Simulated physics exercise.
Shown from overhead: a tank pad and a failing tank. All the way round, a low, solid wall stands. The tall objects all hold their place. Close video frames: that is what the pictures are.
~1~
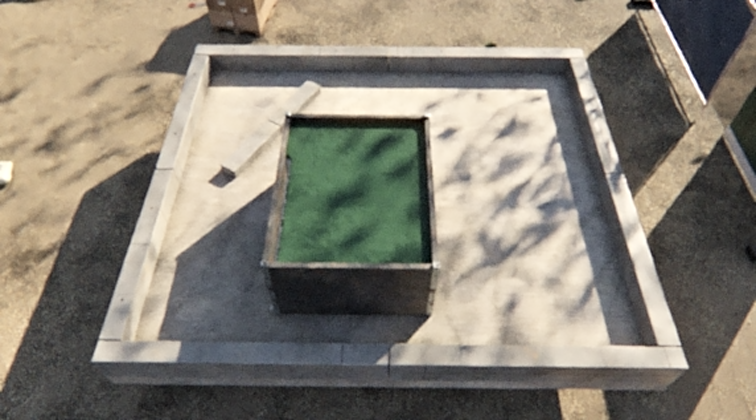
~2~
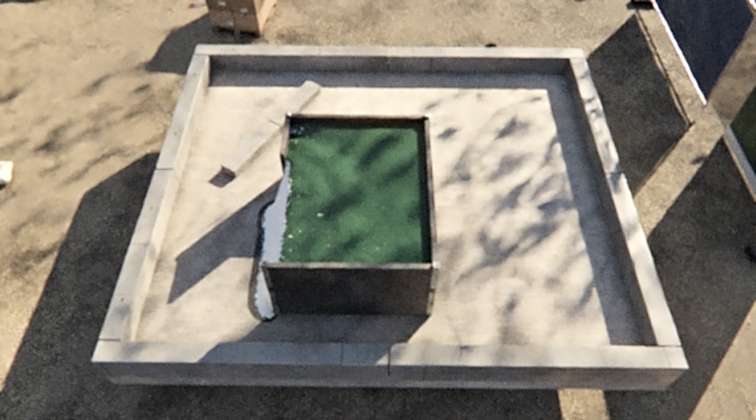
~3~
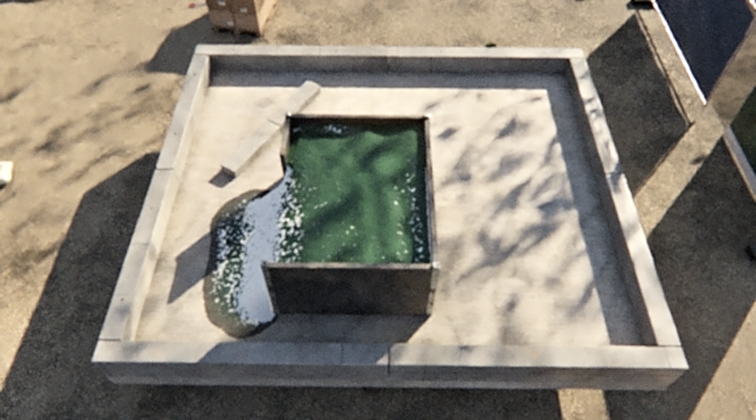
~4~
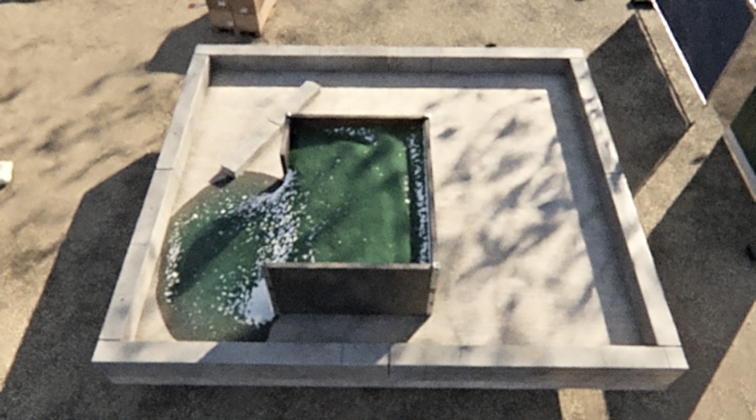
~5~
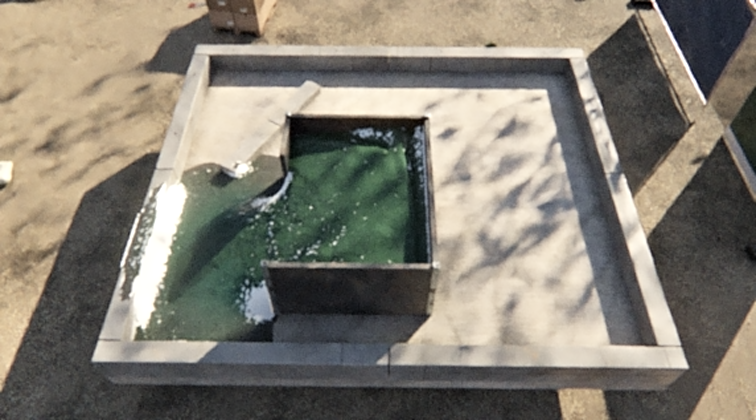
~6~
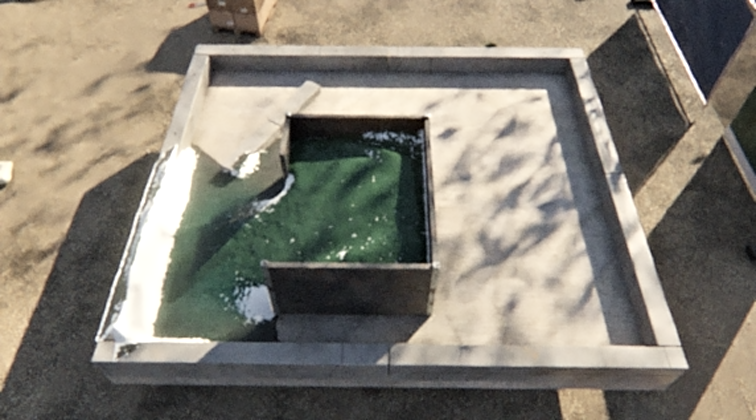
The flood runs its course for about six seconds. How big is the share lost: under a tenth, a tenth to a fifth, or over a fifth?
Judging by that, the escape is heavy, beyond a fifth.
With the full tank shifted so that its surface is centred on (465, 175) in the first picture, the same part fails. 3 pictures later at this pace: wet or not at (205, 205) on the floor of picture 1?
Submerged.
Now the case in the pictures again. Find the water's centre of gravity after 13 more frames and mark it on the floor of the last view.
I'd place it roughly at (275, 228).
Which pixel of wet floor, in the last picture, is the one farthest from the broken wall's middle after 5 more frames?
The front's farthest point is close to (213, 74).
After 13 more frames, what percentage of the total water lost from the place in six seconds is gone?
Around 90 %.
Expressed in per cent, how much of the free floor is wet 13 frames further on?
I'd estimate some 40 per cent.
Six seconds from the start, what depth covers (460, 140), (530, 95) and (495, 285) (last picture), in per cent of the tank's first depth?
Approx. values, in order: 4 %, 10 %, 2 %.
A moment on, water covers 20 % of the floor; the low wall has let 2 % over.
Next, water covers 25 % of the floor; the low wall has let 8 % over.
Then, water covers 40 % of the floor; the low wall has let 21 % over.
Later, water covers 70 % of the floor; the low wall has let 23 % over.
In the end, water covers 80 % of the floor; the low wall has let 23 % over.
